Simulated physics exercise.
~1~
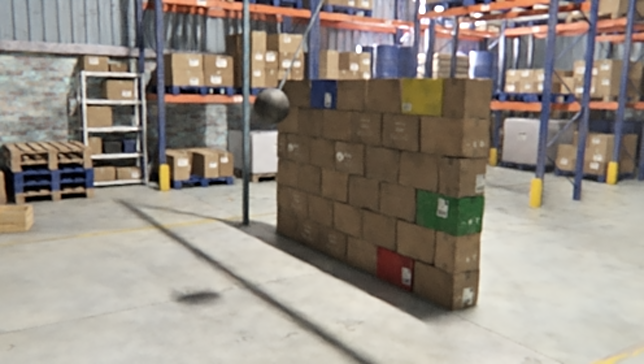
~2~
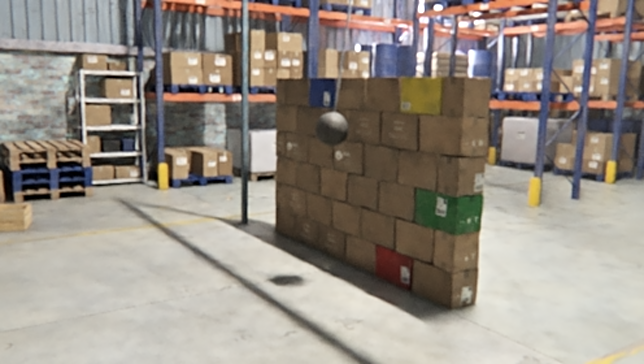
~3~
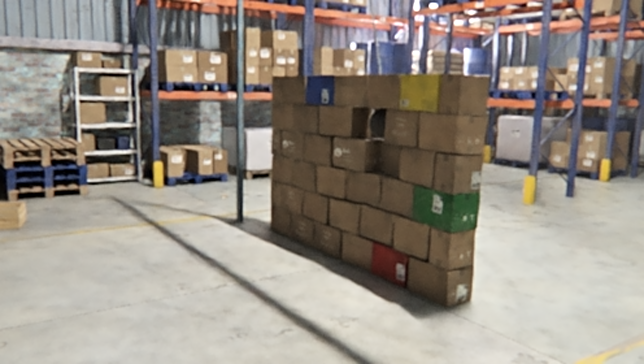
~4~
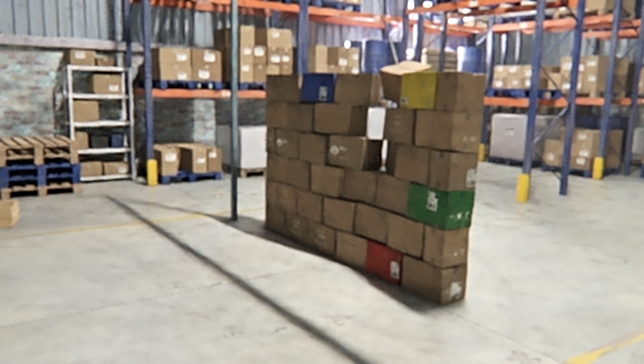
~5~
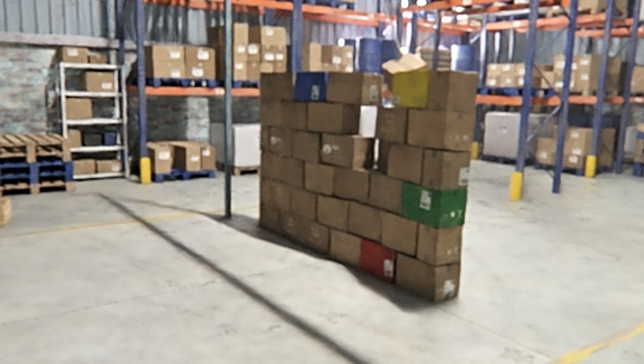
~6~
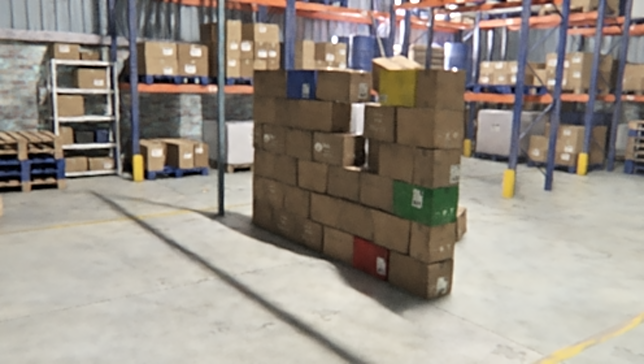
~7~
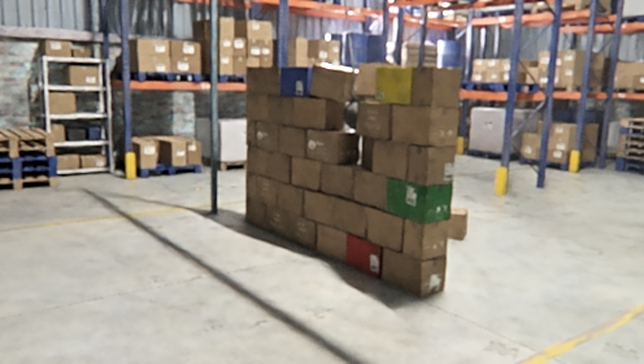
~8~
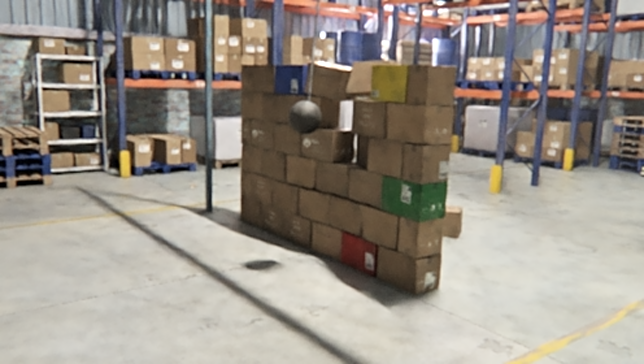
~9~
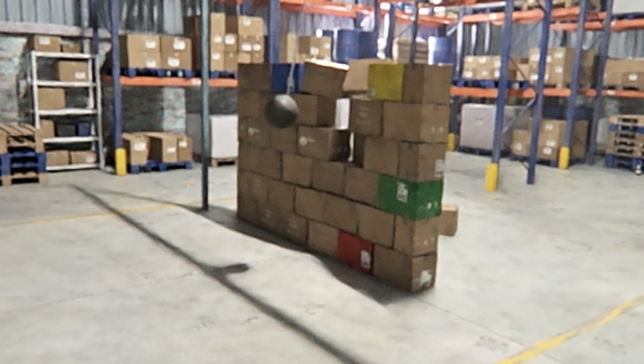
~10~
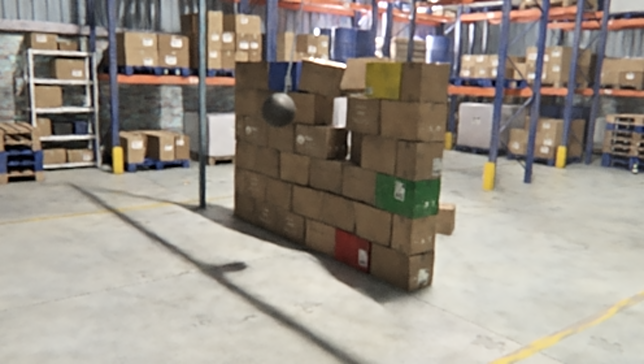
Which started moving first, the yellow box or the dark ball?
The dark ball moved first. It was already swinging toward the wall before the yellow box shifted.
